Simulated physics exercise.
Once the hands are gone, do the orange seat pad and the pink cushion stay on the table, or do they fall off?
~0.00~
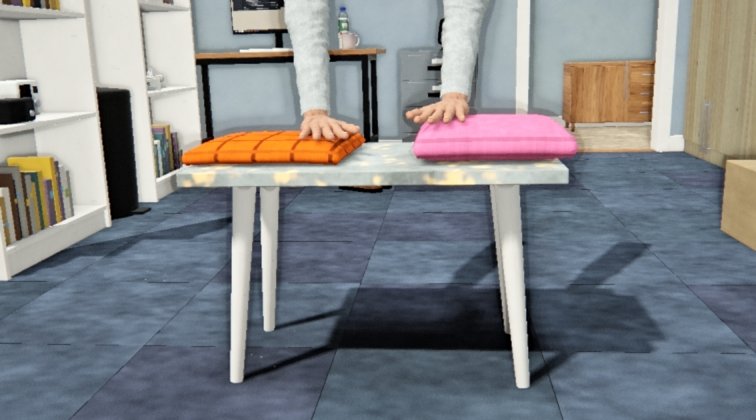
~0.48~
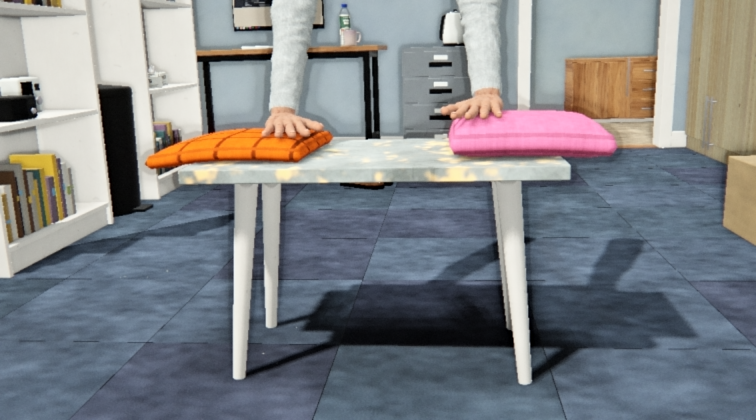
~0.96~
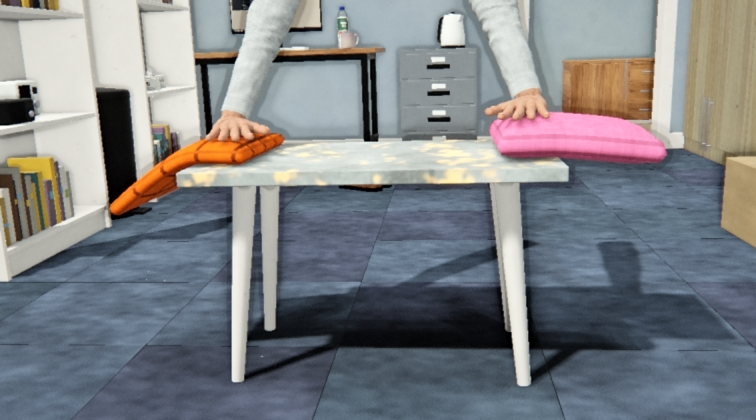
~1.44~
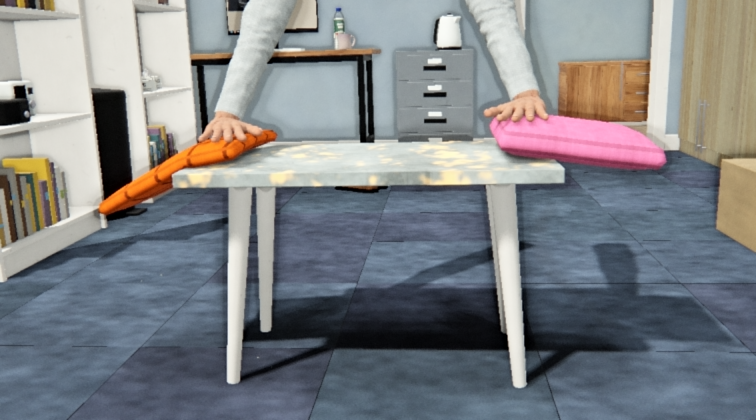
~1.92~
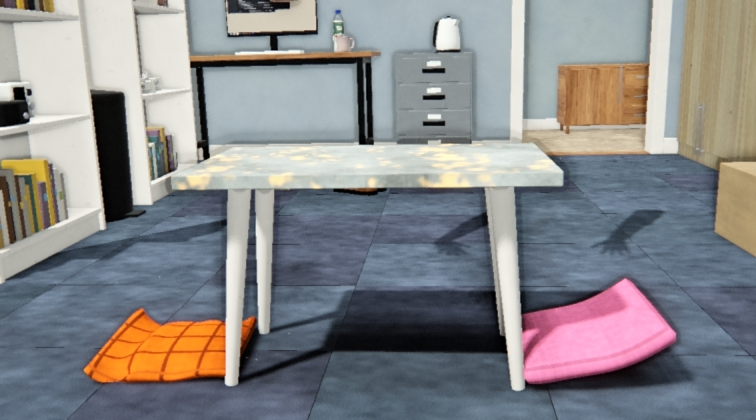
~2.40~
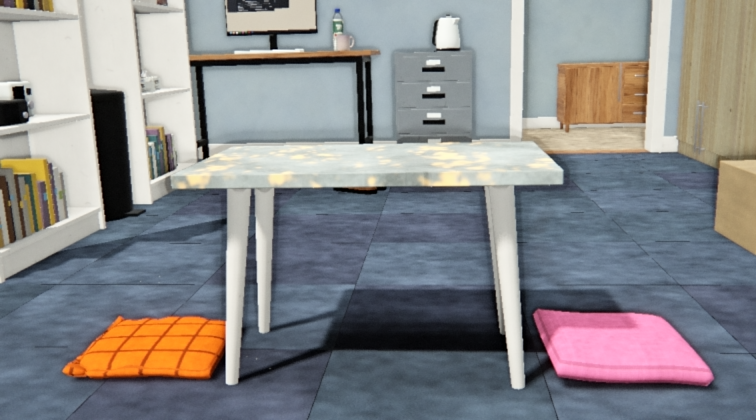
They both fall off. The orange seat pad tips over the left end and the pink cushion goes down off the right end, and both end up on the floor.
